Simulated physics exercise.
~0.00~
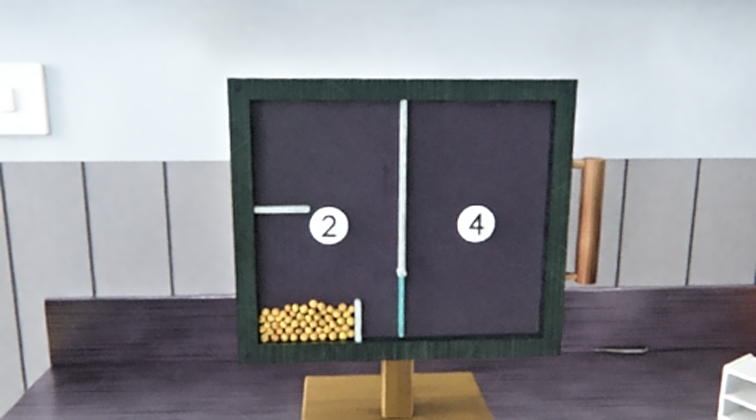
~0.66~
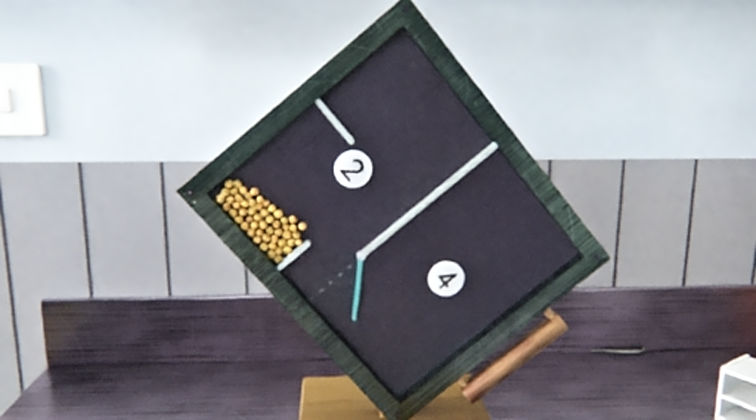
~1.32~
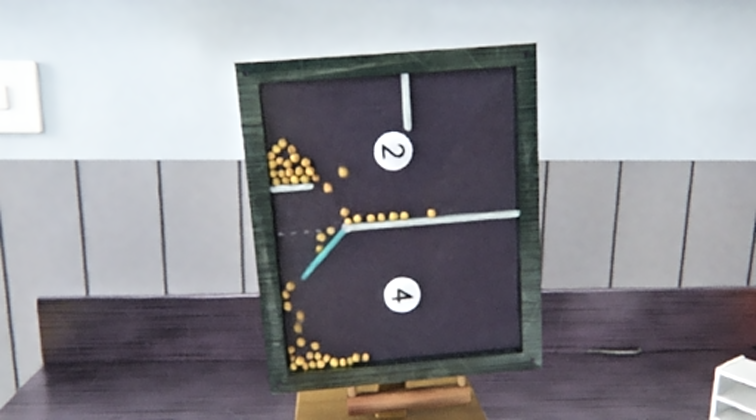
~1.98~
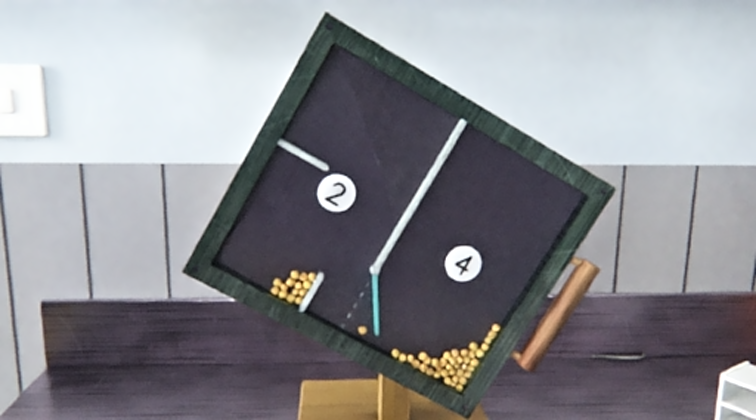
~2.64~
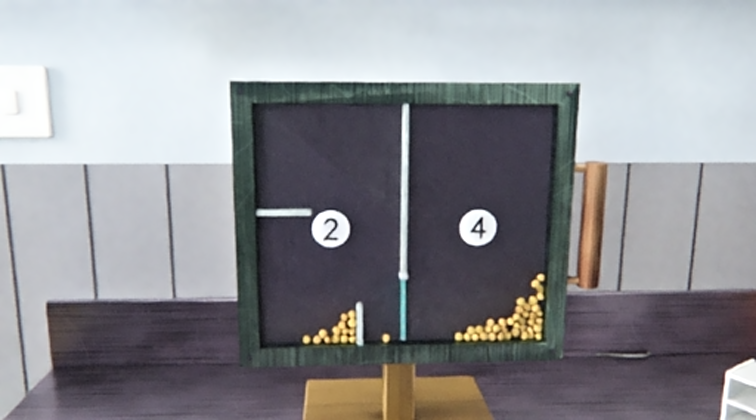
On a dark wooden counter before grey panelling and a pale wall, a slightly swaying camera faces an upright square box with a green frame and dark interior. Golden beads lie in the lower left, behind a short pale divider, while a long pale wall and turquoise flap separate two numbered sides. The box turns clockwise onto its side, and beads spill past the divider, many sliding by the opened flap into the other side. It then swings back counterclockwise, and the beads shift toward the lower right. Finally it stands level, with a larger heap at right, a smaller one at left, and the flap hanging nearly straight.
